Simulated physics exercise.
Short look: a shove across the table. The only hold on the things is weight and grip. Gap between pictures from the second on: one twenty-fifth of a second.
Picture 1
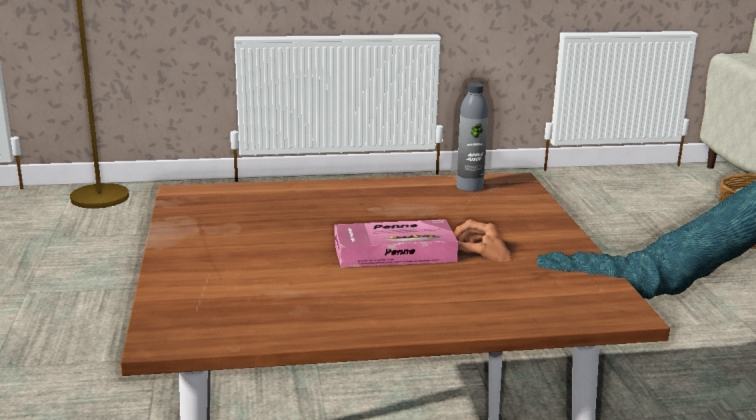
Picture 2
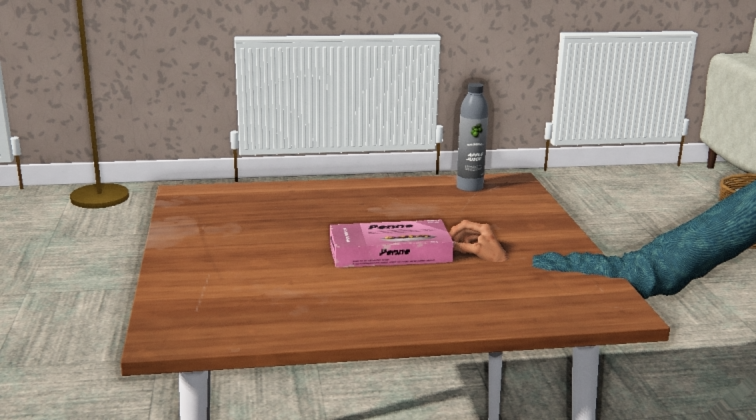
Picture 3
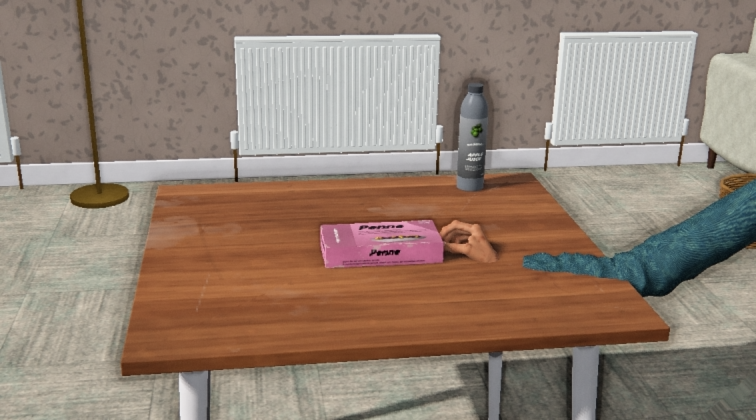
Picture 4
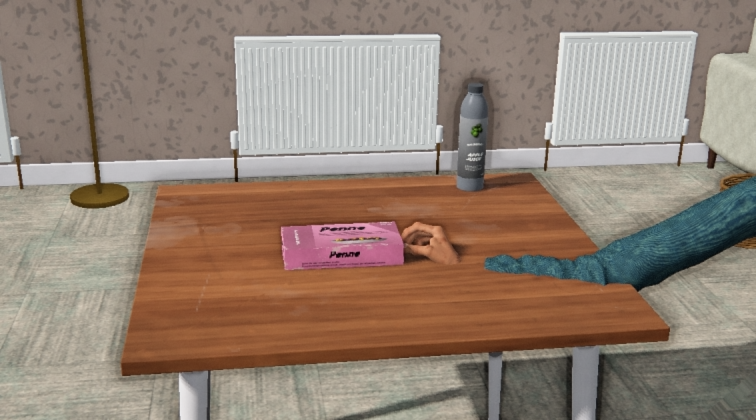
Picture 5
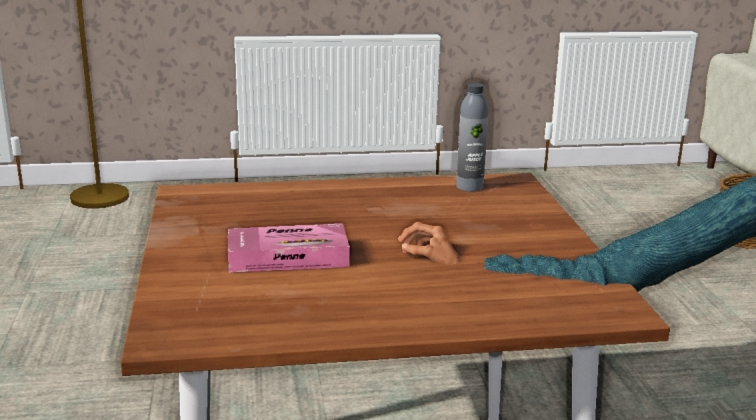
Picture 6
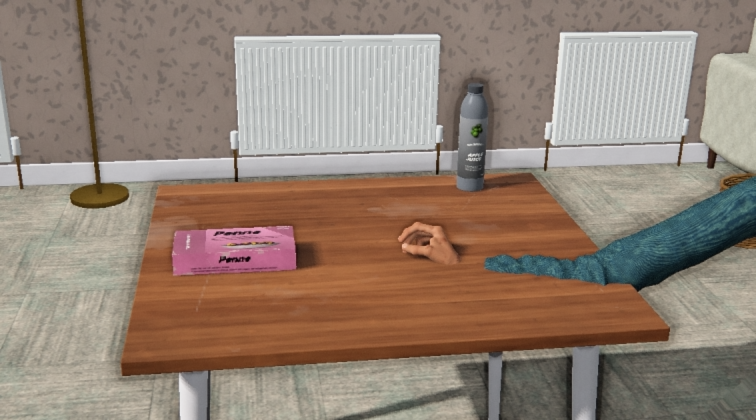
On a wooden table, a hand pushes a pink packet left, and it slides away.
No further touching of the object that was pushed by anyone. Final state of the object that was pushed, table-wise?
Off.
Then, 0.20 s after the last picture, pink packet now off the table.
Then, 0.40 s after the last picture, things are still on the move.
By the end, off the table, pink packet.
